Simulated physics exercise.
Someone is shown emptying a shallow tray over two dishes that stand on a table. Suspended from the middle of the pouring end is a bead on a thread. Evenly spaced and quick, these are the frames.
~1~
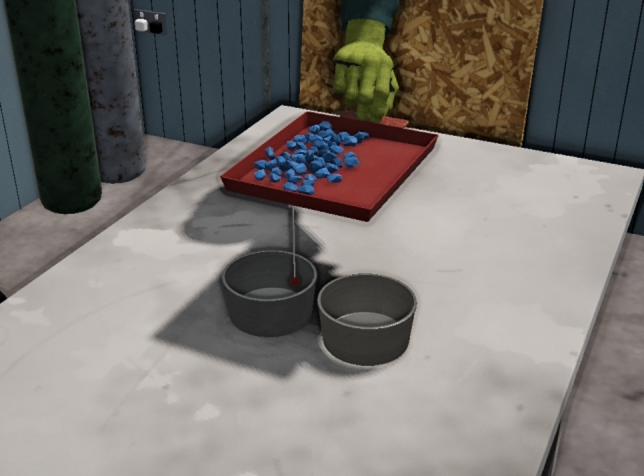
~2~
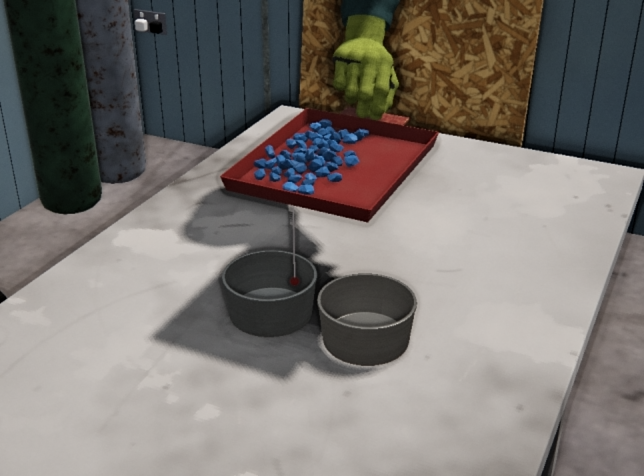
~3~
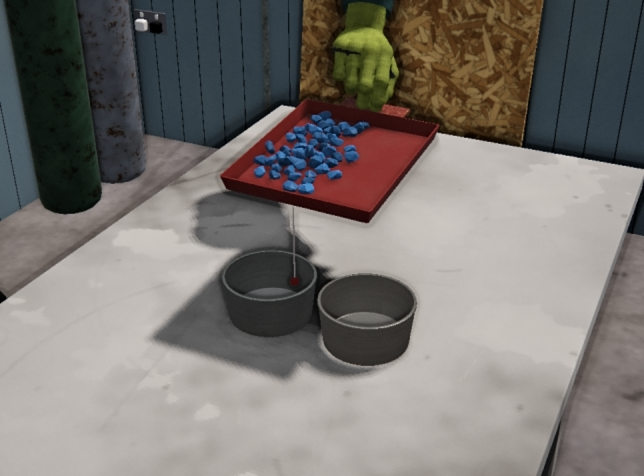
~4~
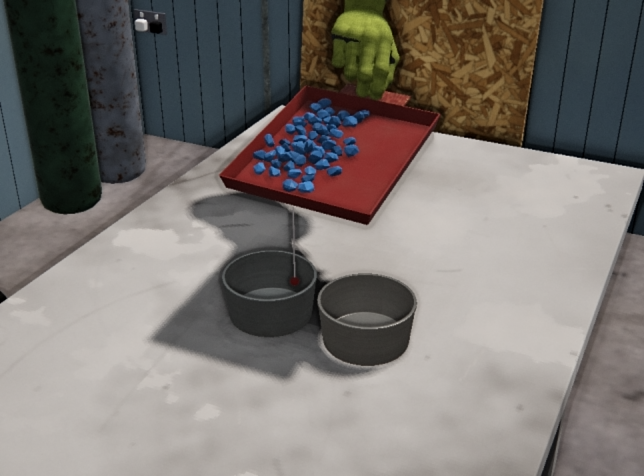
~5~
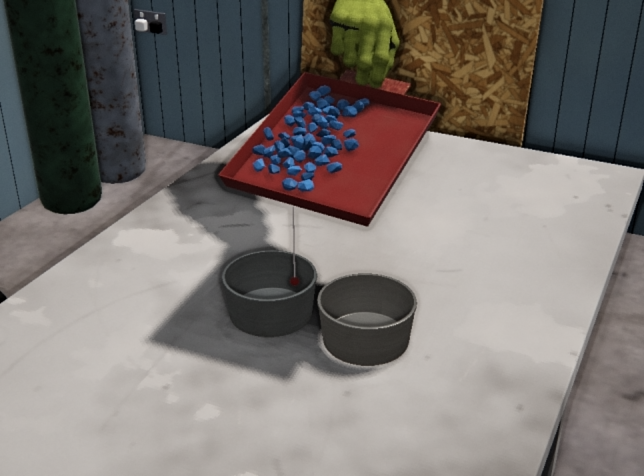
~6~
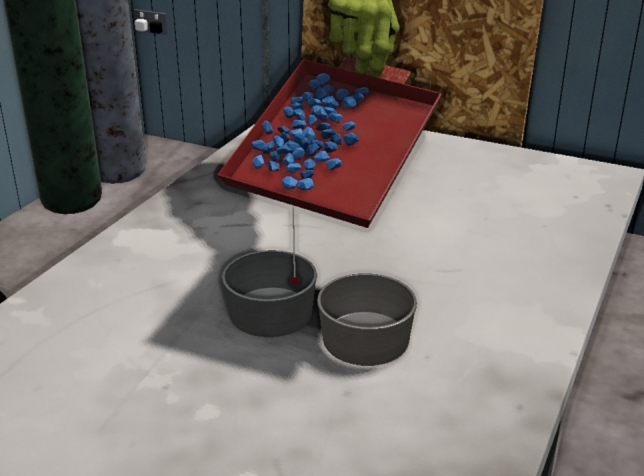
The clip opens on a red tray of blue stones held nearly level by a green-gloved hand above two grey dishes on a pale table. The hand rises and lifts the tray's far end, and the near edge slants down toward its right corner while the stones stay bunched on the tray.
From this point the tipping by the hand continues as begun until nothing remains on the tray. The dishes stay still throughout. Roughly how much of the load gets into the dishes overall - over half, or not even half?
So the dishes mostly fail at catching it, really.
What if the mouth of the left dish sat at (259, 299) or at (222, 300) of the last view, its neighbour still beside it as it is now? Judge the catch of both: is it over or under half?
Together the dishes get beyond half first, then beyond half.
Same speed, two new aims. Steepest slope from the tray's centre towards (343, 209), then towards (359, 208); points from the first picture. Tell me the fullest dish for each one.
The first try favours the dish to the right; the second favours the dish to the right.
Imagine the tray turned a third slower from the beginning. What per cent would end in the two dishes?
Near 20 in a hundred.
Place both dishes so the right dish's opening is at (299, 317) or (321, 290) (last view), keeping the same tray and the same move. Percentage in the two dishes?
60 and 10 in a hundred.
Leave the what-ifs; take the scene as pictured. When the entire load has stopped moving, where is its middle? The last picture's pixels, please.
Centre at rest, last view: Approx. (346, 377).
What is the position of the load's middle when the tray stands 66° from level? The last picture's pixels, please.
About (307, 193).
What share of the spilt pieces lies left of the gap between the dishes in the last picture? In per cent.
It works out to some 60 per cent.
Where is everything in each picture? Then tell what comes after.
In the first frame, corners of the pouring end at (226, 176) and (368, 206), level; middle of the load at (311, 158), aquarium stones; left dish at (248, 313); right dish at (347, 342); bead on its thread at (295, 281).
In the second frame, corners of the pouring end at (226, 175) and (368, 207), level; middle of the load at (311, 157).
In the third frame, corners of the pouring end at (225, 175) and (368, 209), tipped barely, lowest at the right corner; middle of the load at (311, 152).
In the fourth frame, corners of the pouring end at (225, 174) and (368, 211), tipped a little, lowest at the right corner; middle of the load at (310, 146).
In the fifth frame, corners of the pouring end at (224, 173) and (367, 214), tipped a little, lowest at the right corner; middle of the load at (310, 140).
In the sixth frame, corners of the pouring end at (224, 173) and (367, 216), tipped clearly, lowest at the right corner; middle of the load at (309, 135); left dish at (248, 313); right dish at (347, 342).
Soon, tray tipped steeply; nearly all on the tray; a small part in the air.
A while on, tray tipped past a quarter turn; about a quarter on the tray; a small part in the right dish; about a third outside both; about a quarter in the air.
Towards the end, tray tipped past a quarter turn; about a quarter in the right dish; most outside both.
Finally, tray tipped past a quarter turn; about a quarter in the right dish; none in the left dish; most outside both.
